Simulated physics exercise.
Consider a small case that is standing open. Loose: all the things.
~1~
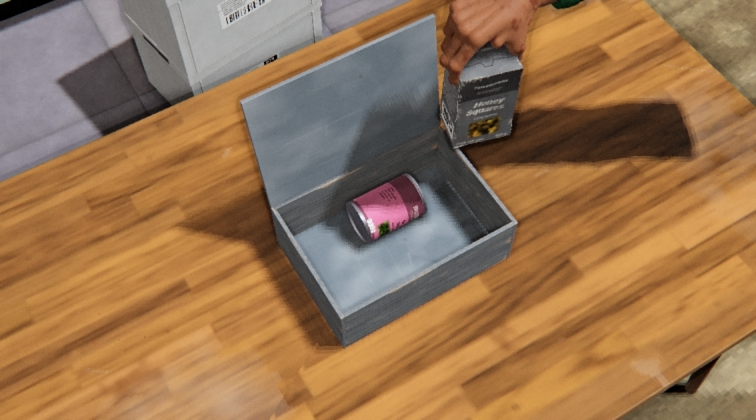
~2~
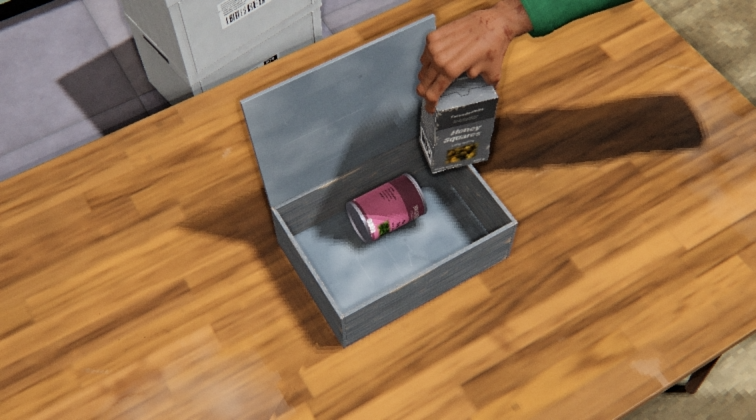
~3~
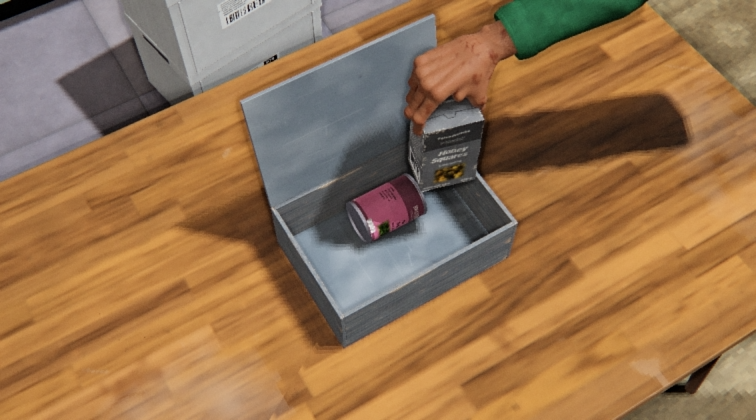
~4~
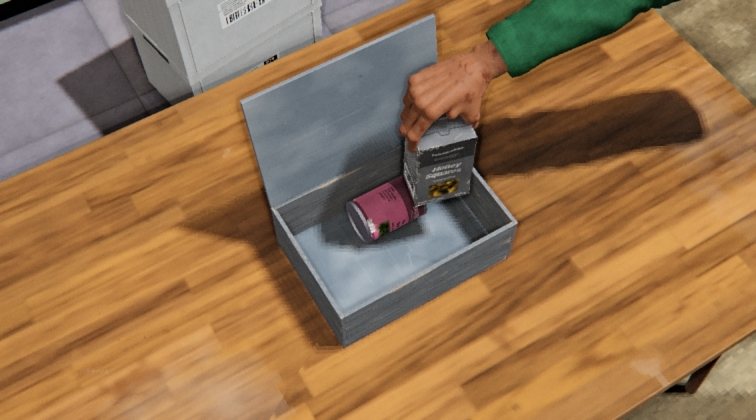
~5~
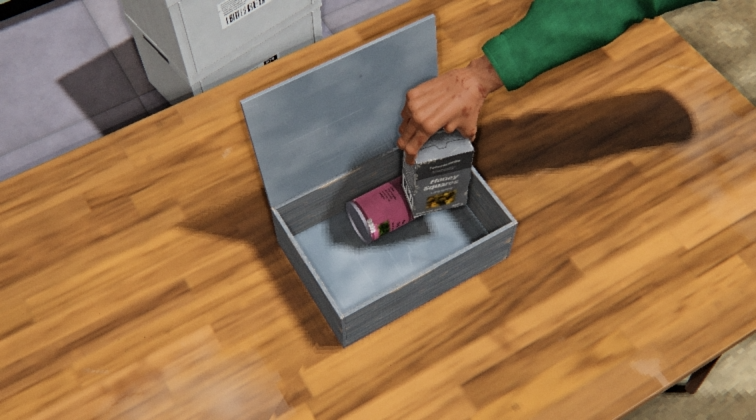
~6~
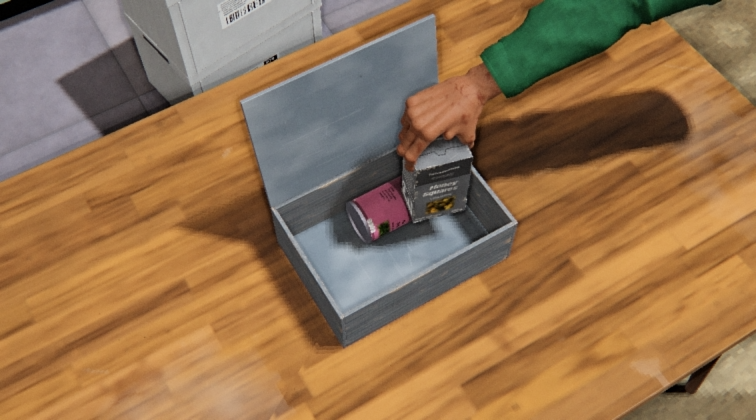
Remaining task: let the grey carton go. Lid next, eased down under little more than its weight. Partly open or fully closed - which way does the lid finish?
Partly open.
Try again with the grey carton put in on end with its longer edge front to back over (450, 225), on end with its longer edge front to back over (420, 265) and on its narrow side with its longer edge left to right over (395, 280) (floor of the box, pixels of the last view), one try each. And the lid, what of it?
With the first placement it remains raised; with the second it remains raised; with the third it settles down.
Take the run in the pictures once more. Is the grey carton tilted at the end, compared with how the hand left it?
At the finish the grey carton goes crooked.
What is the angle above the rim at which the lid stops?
Around 18 degrees.
Then, 1.00 s on from there, lid starting down; grey carton turned 37° from how it was put near (458, 216).
Then, 1.70 s on from there, lid 53° above the rim; grey carton turned 37° from how it was put near (458, 216).
In the end, lid 18° above the rim; toppled in the box, grey carton; pink tin unmoved. At the end, from the last picture's camera, grey carton near (458, 216).
